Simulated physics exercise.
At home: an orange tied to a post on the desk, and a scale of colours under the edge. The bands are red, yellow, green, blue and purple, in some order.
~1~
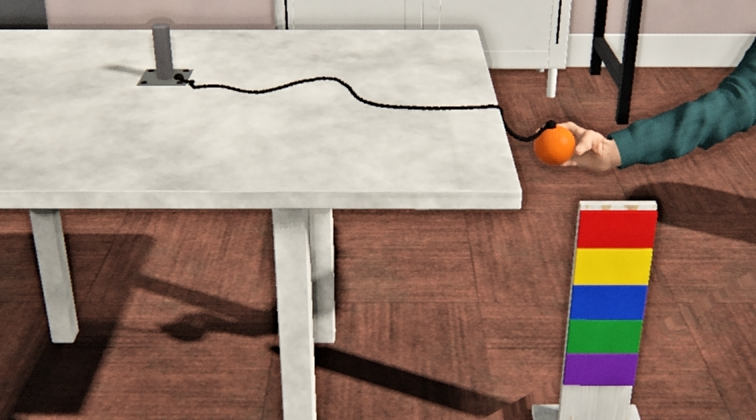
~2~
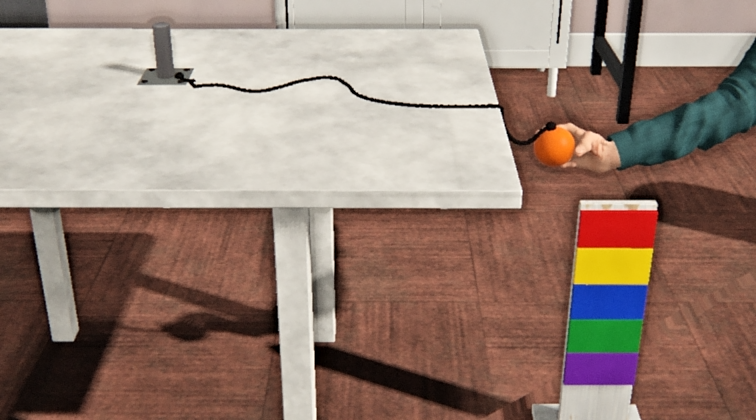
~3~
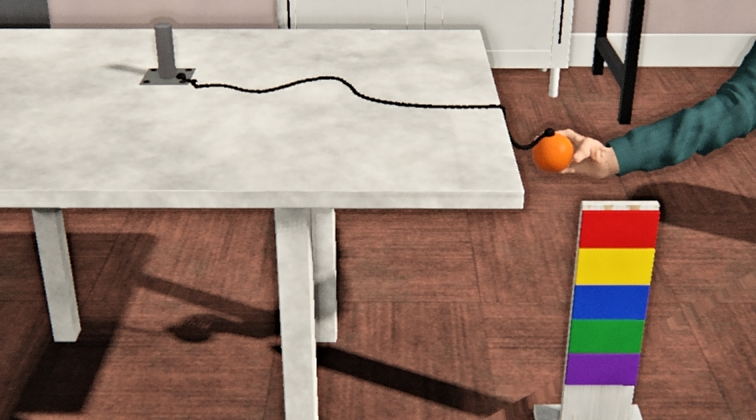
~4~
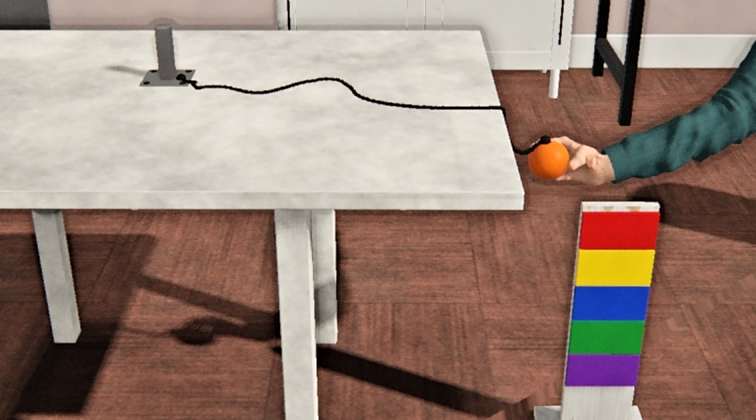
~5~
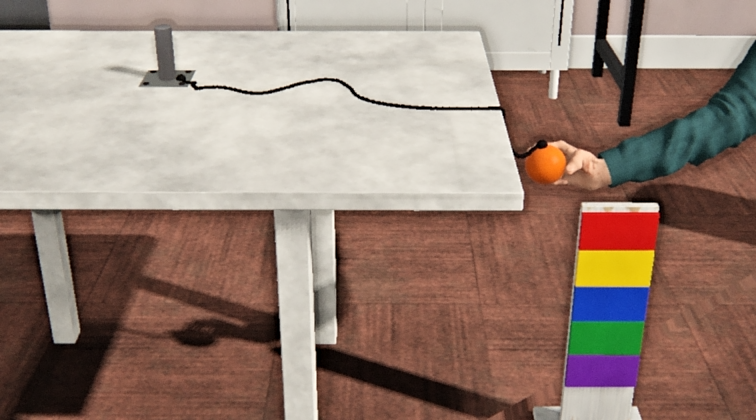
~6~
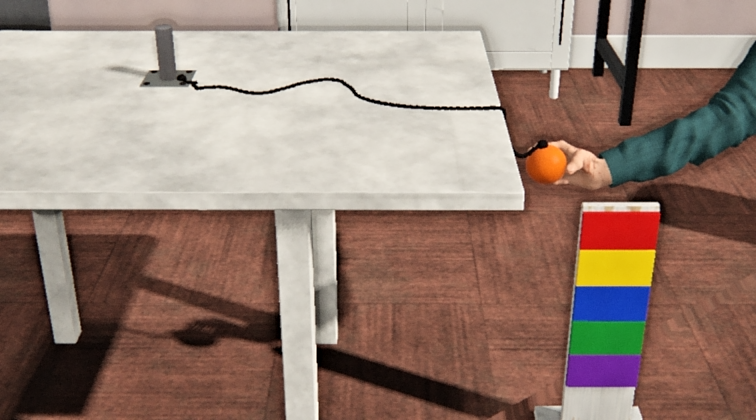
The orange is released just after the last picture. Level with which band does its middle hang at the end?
Its centre hangs level with the yellow band.
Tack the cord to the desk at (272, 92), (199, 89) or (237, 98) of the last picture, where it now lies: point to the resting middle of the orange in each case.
About (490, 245), (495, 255) and (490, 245).
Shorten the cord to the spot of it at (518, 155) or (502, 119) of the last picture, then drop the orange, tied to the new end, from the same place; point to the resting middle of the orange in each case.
The places are (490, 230) and (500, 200).
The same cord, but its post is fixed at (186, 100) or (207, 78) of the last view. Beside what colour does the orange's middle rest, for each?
Taking them in turn: Blue; blue.
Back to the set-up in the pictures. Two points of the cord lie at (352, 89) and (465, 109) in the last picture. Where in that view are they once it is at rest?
About (409, 89), and the other about (497, 138).
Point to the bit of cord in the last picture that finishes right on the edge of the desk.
At (421, 108), roughly.
A little later, orange near (519, 255); level with yellow.
Next, orange near (452, 249); level with yellow.
Later still, orange near (504, 258); level with yellow.
When it is over, orange near (496, 260); level with yellow. Its middle rests at the yellow band.
